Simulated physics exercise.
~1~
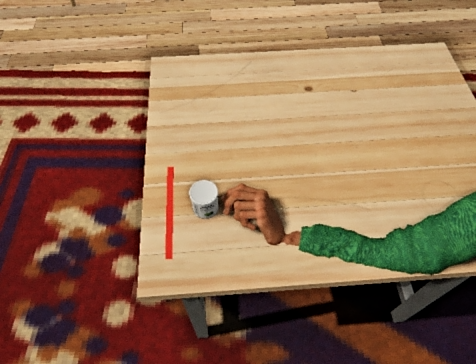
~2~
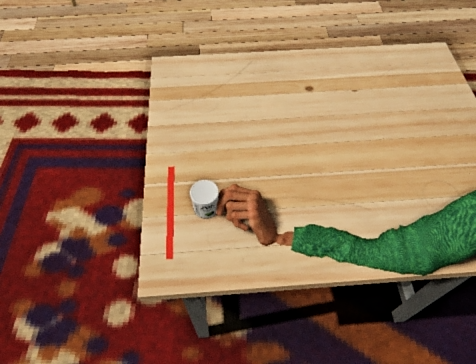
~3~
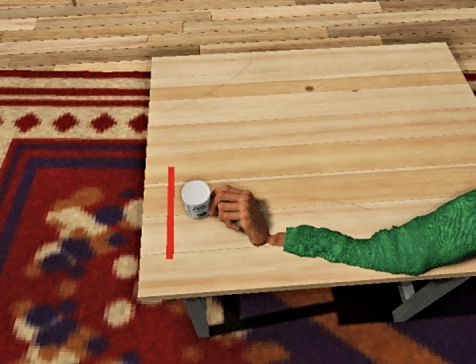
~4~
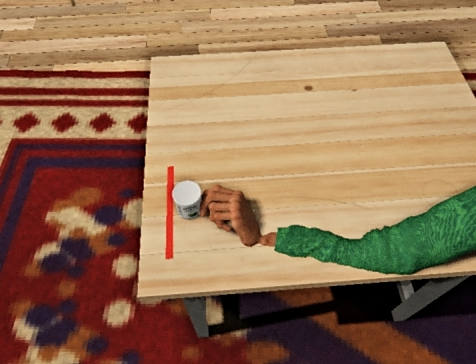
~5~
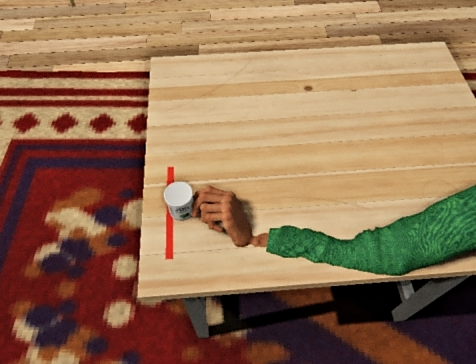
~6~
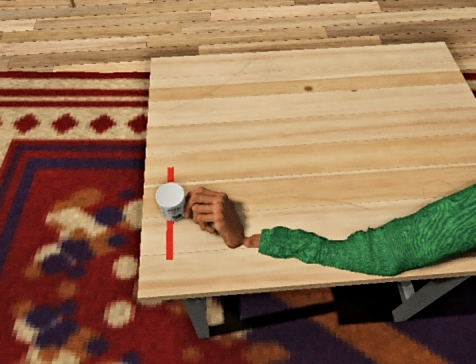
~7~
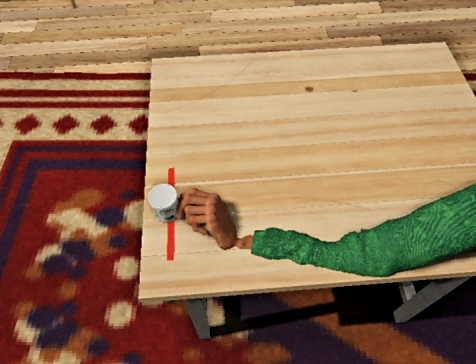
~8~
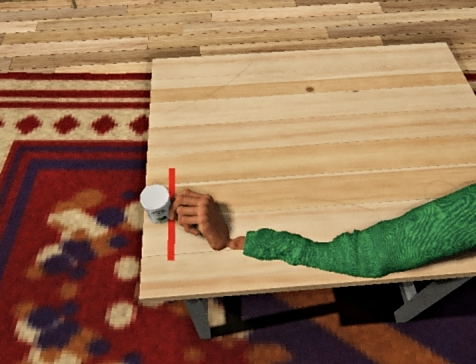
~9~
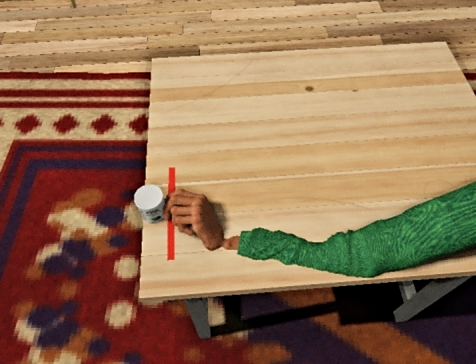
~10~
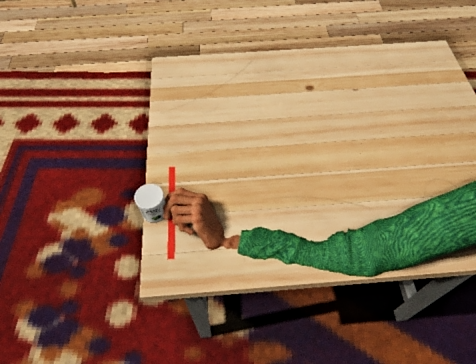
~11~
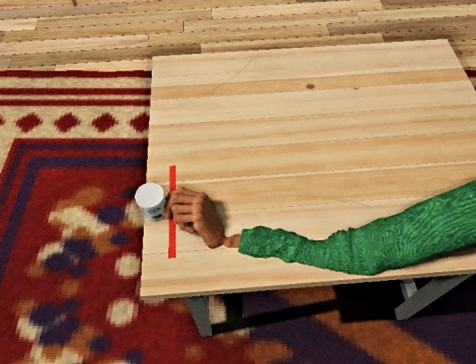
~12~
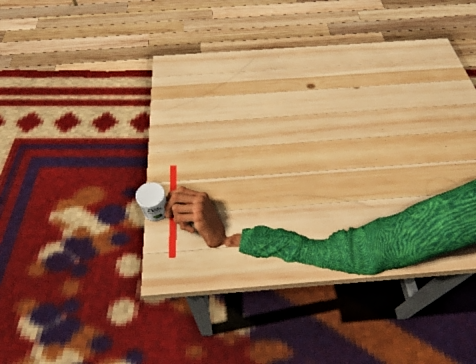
A hand slides a white tin left across the red tape, stopping at the table's edge.
